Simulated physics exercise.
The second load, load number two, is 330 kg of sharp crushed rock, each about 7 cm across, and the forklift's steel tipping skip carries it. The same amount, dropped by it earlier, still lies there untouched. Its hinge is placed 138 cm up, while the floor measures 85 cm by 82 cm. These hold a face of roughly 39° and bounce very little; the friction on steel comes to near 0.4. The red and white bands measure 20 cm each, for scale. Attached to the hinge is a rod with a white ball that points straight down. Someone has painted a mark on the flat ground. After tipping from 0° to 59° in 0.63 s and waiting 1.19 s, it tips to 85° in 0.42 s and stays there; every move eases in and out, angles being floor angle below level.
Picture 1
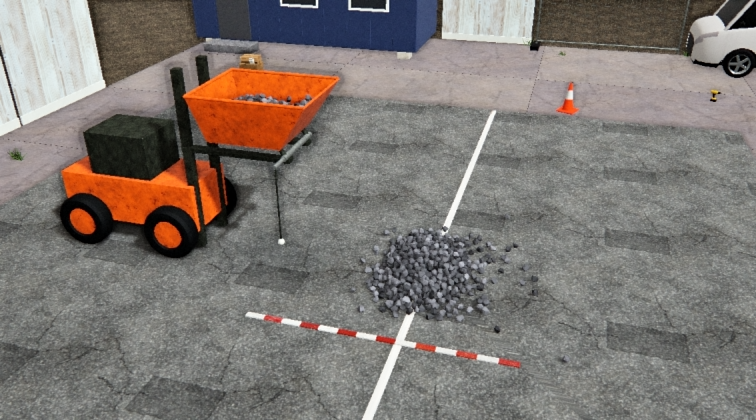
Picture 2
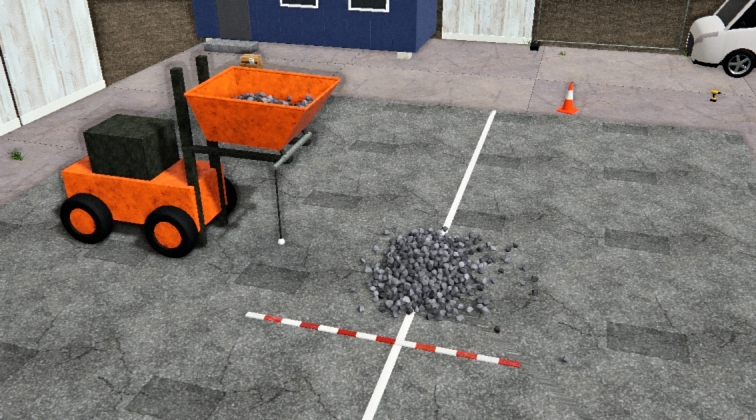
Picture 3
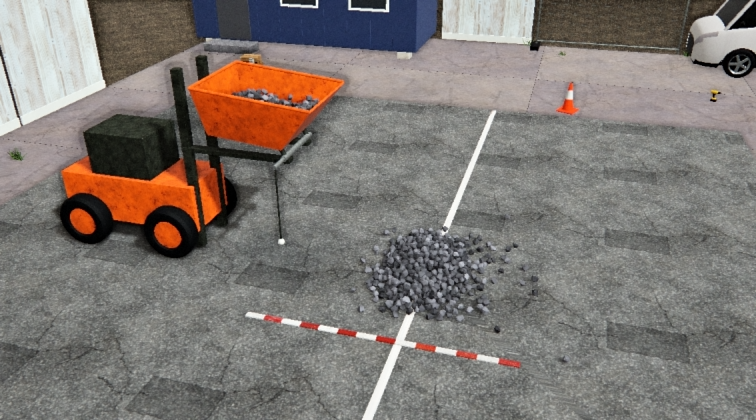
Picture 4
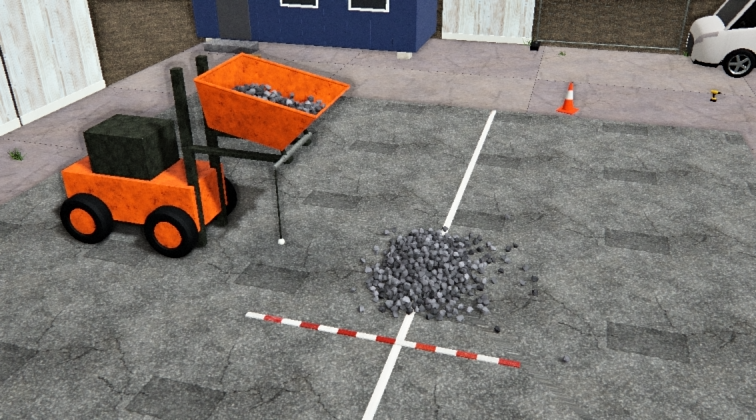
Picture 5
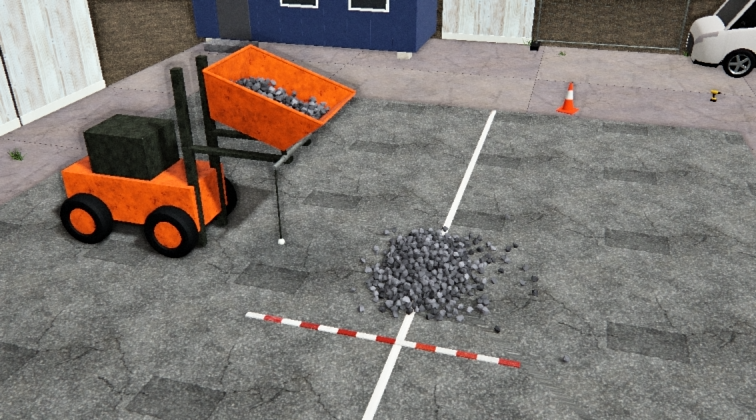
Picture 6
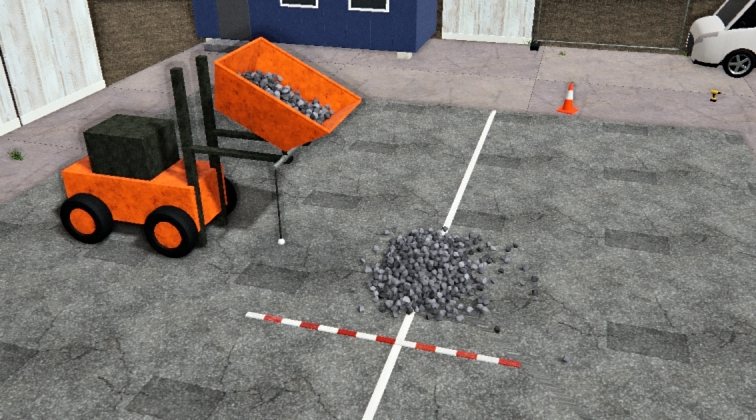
An orange forklift with a black block on its back stands at the left of a cracked grey paved yard, seen from above, holding up an orange skip of grey stones. A heap of similar stones lies across a white line near the centre, behind a red and white striped pole, with a traffic cone and white car at upper right. The skip tilts steadily down to the right, its back rising and the stones showing more, while all else stays still.
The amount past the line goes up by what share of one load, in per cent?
It goes up by about 10 per cent of one load.
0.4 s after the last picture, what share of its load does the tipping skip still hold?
Roughly 100 per cent remains inside.
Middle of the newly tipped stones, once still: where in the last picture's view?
Around (389, 256) in the last picture.
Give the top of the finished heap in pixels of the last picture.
Near (398, 242).
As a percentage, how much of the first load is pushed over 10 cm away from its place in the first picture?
The answer is about 5 per cent.
Then, 0.2 s after the last picture the floor is at 50°; in per cent of one load, 100 in the tipping skip, 57 short of the line, 43 past the line; the foremost stones are at (525, 287).
Then, 0.4 s after the last picture the floor is at 59°; in per cent of one load, 100 in the tipping skip, 57 short of the line, 43 past the line; the foremost stones are at (525, 287).
Then, 2.4 s after the last picture the floor is at 85°; in per cent of one load, 41 in the tipping skip, 108 short of the line, 50 past the line; the foremost stones are at (529, 293).
Then, 5.0 s after the last picture the floor is at 85°; in per cent of one load, 0 in the tipping skip, 147 short of the line, 53 past the line; the foremost stones are at (529, 293). Net gain past the line, 10.
